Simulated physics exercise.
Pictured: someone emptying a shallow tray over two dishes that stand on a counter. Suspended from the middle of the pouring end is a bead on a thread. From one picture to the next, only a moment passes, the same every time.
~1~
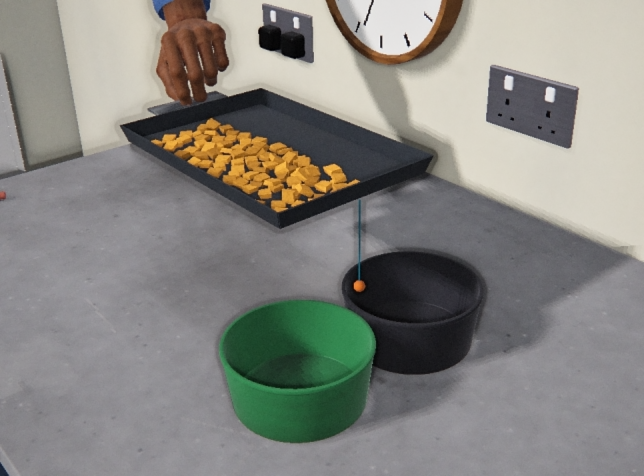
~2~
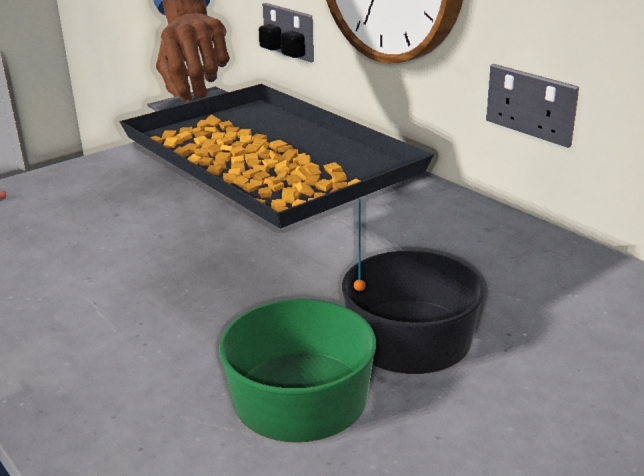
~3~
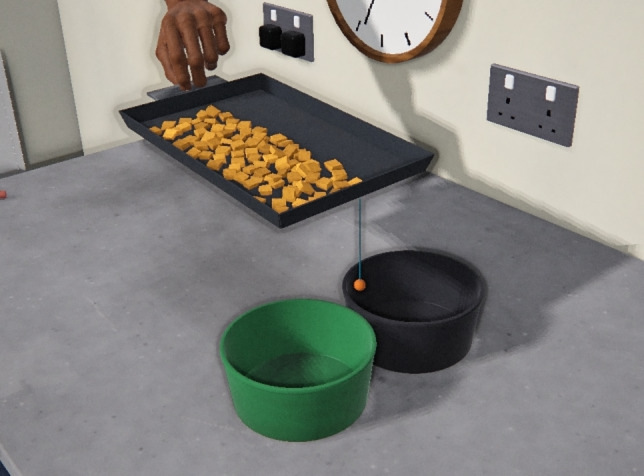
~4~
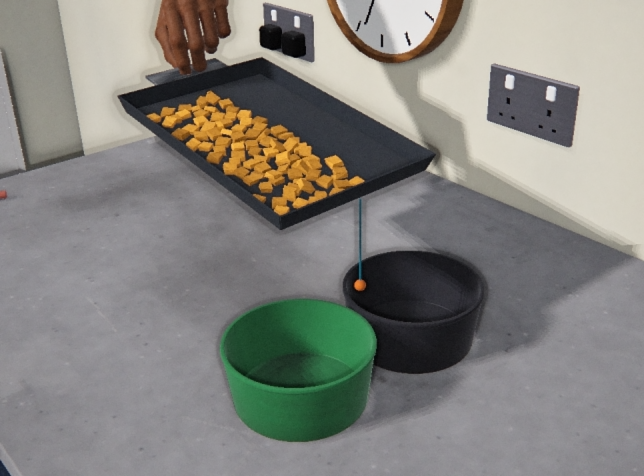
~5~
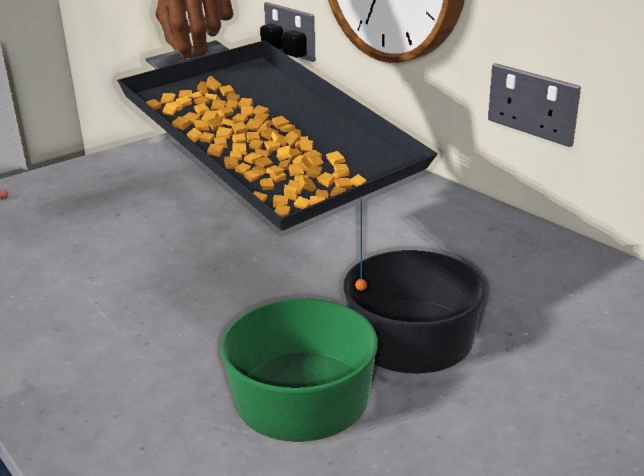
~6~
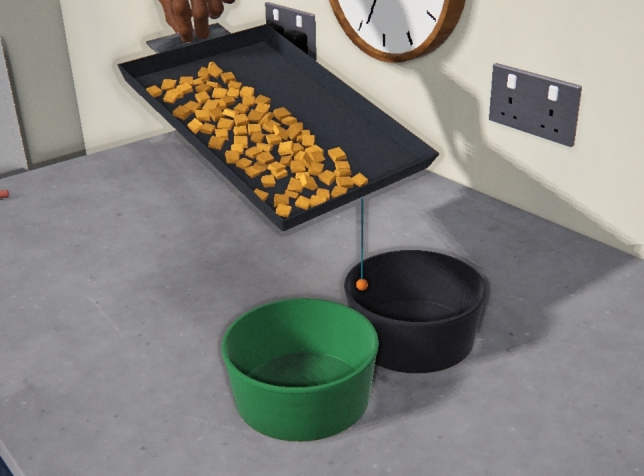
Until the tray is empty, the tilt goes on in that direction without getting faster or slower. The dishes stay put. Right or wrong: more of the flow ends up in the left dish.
Right.
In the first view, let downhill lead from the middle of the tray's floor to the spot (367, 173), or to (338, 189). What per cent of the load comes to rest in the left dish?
About 0 % and about 40 %.
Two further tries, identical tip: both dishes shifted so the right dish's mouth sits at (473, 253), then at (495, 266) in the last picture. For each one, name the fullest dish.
The leftmost dish, then the leftmost dish.
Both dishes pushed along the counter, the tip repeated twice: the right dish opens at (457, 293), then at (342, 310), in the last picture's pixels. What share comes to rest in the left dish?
90 per cent the first time, 0 per cent the second time.
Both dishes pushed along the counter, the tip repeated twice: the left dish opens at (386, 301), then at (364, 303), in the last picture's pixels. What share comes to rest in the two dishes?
You'd see roughly 40 per cent first and roughly 50 per cent second.
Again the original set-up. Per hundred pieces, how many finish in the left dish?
Roughly 70 %.
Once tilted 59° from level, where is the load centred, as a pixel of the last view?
The load's middle is around (310, 178).
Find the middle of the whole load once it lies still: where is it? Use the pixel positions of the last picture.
Last view, resting centre - approx. (342, 394).
Soon, tray tipped steeply; all on the tray.
A while on, tray tipped right over; about two thirds on the tray; a small part in the left dish; a stray few in the right dish; a small part outside both; about a quarter in the air.
Towards the end, tray tipped past a quarter turn; about two thirds in the left dish; a small part in the right dish; about a quarter outside both.
Finally, tray tipped past a quarter turn; about two thirds in the left dish; a small part in the right dish; about a quarter outside both.
